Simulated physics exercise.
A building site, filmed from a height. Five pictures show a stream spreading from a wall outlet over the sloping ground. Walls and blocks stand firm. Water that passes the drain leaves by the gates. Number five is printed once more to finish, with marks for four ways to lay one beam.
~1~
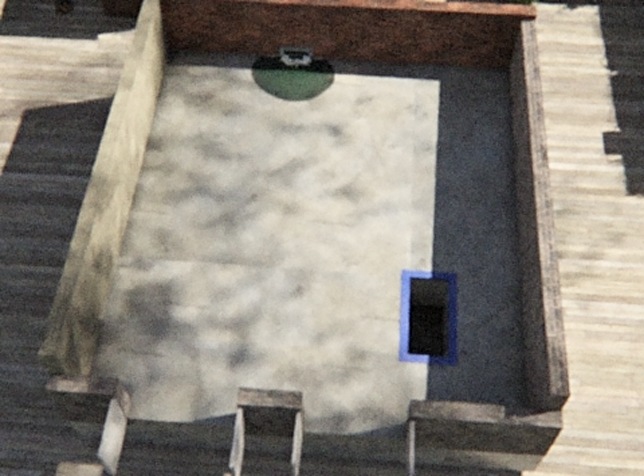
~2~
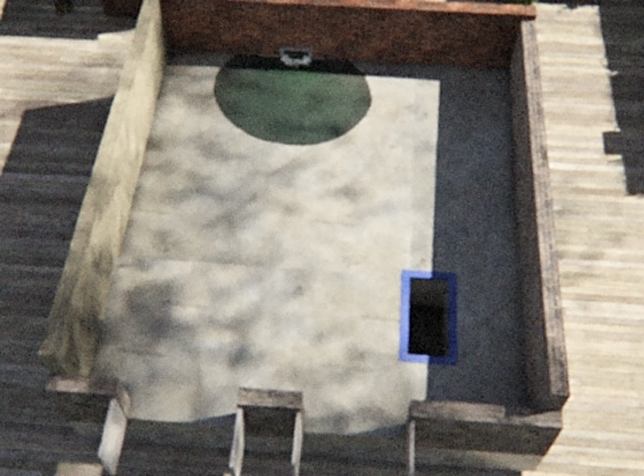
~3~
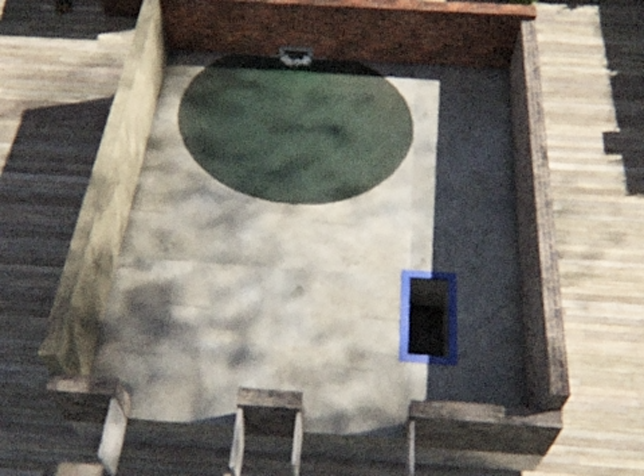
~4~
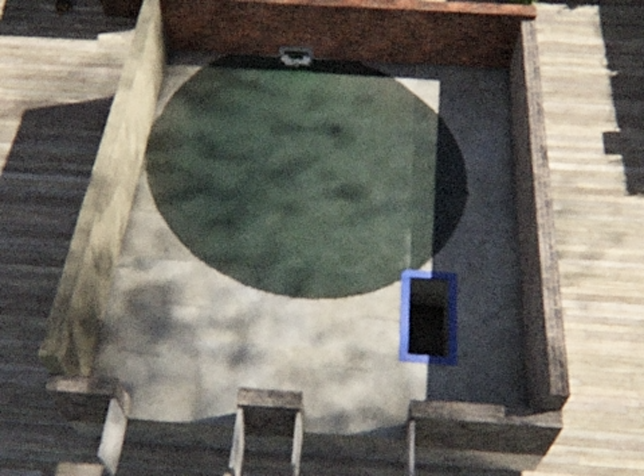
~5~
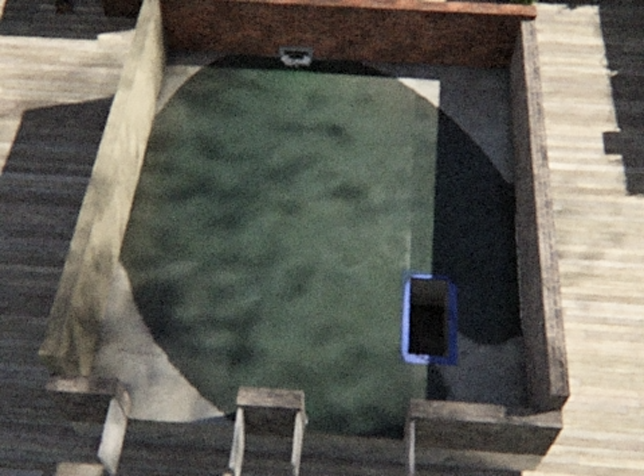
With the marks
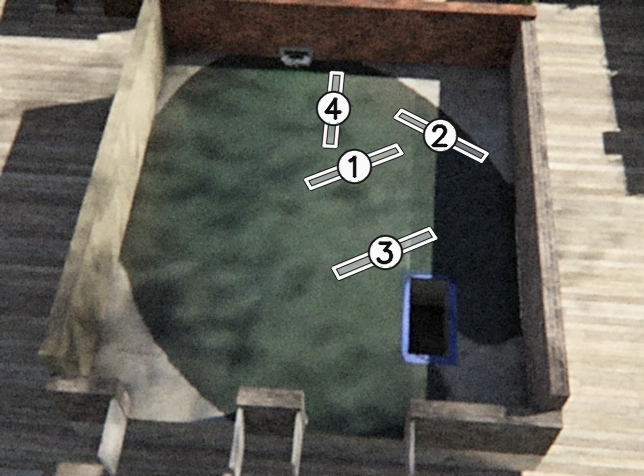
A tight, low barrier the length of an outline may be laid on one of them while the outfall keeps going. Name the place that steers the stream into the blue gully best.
2 is best.
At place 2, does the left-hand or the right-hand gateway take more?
The right gate.
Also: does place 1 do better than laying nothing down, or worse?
It is worse.
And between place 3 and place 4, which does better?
4 it is.
On the marked copy, 1 from (308, 184) to (399, 149); 2 from (398, 113) to (484, 157); 3 from (336, 273) to (432, 233); 4 from (329, 146) to (336, 73).
For place 1, about 18 % of the stream goes into the blue gully, about 82 % out by the gates.
For place 2, about 32 % of the stream goes into the blue gully, about 68 % out by the gates.
For place 3, about 14 % of the stream goes into the blue gully, about 86 % out by the gates.
For place 4, about 19 % of the stream goes into the blue gully, about 80 % out by the gates.
